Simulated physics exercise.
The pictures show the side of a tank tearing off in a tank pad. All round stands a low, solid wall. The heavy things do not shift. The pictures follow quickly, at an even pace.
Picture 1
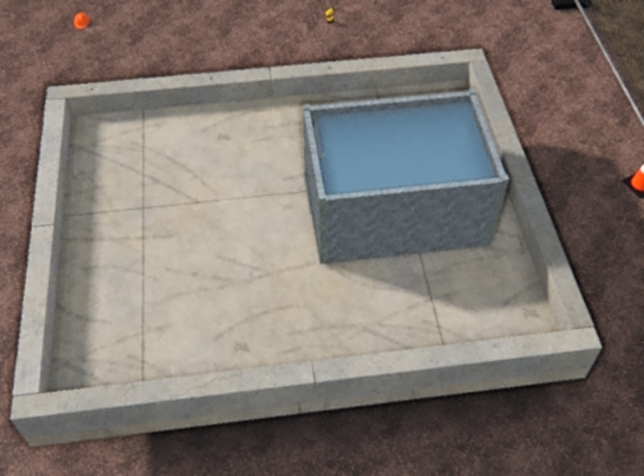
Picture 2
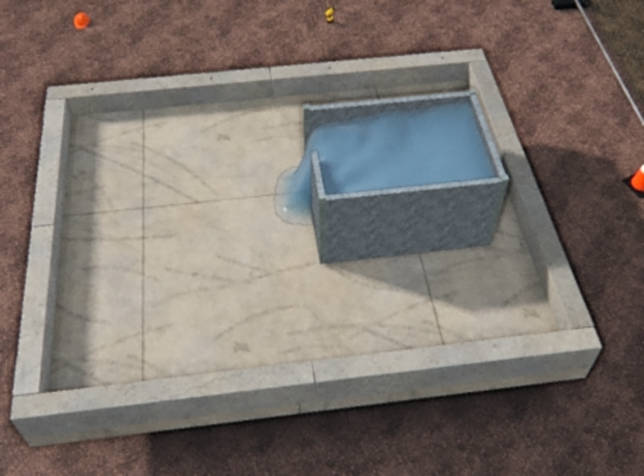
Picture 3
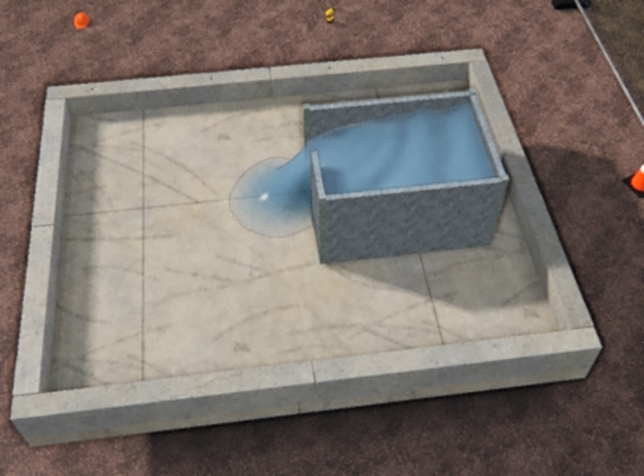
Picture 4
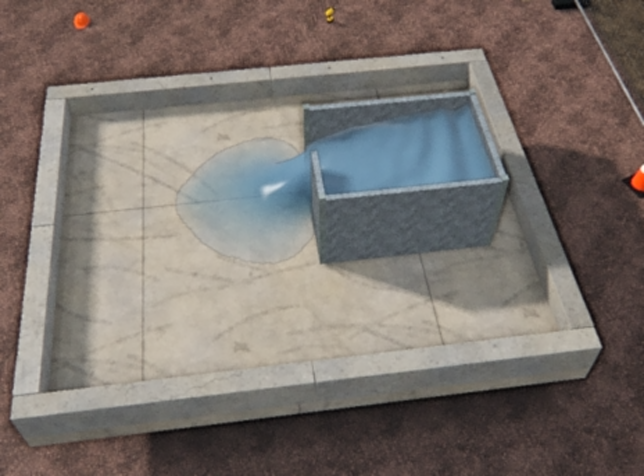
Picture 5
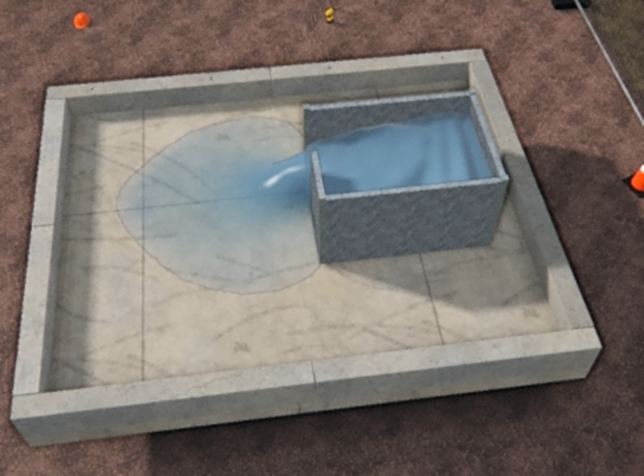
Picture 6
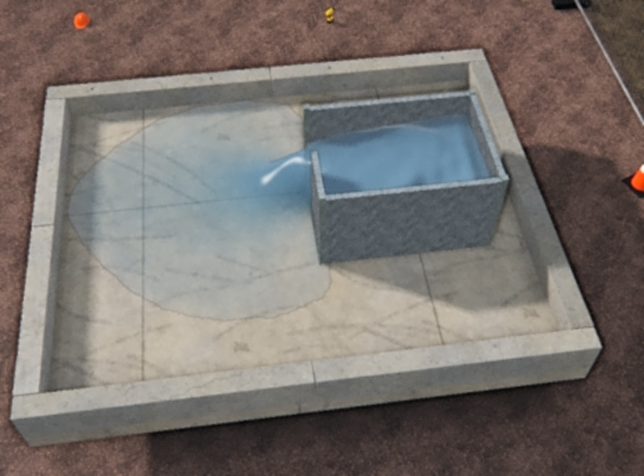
Blue water pours from the tank's open left side and spreads across the walled pad.
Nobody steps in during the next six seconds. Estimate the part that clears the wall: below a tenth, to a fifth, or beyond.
Over the wall goes not even a tenth.
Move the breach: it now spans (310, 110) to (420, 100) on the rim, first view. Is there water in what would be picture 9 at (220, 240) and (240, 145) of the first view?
One after the other: Clear, covered.
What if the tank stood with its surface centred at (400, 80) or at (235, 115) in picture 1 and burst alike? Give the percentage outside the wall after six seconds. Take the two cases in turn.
In turn 8 and 16 per cent.
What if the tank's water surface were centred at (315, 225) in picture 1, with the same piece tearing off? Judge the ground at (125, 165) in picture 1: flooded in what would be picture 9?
At that place: Covered.
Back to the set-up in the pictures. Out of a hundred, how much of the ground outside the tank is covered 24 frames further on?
I make it 85 per cent.
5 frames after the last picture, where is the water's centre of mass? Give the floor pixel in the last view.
Close to (291, 207).
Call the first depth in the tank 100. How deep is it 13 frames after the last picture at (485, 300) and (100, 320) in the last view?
In that order: 0 and 14 per cent.
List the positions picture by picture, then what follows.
Still water in the tank at (401, 148), in the first frame.
The front is at (292, 172), out from the gap at (314, 175), in the second frame.
The front is at (238, 193), out from the gap at (314, 176), in the third frame.
The front is at (186, 190), out from the gap at (314, 178), in the fourth frame.
Water pours out at (314, 178) and has run to (124, 200), in the fifth frame.
Water pours out at (314, 178) and has run to (77, 201), in the sixth frame.
A moment on, water covers 45 % of the floor; the low wall has let 0 % over.
Next, water covers 50 % of the floor; the low wall has let 0 % over.
Then, water covers 50 % of the floor; the low wall has let 2 % over.
Later, water covers 70 % of the floor; the low wall has let 3 % over.
In the end, water covers 85 % of the floor; the low wall has let 3 % over.
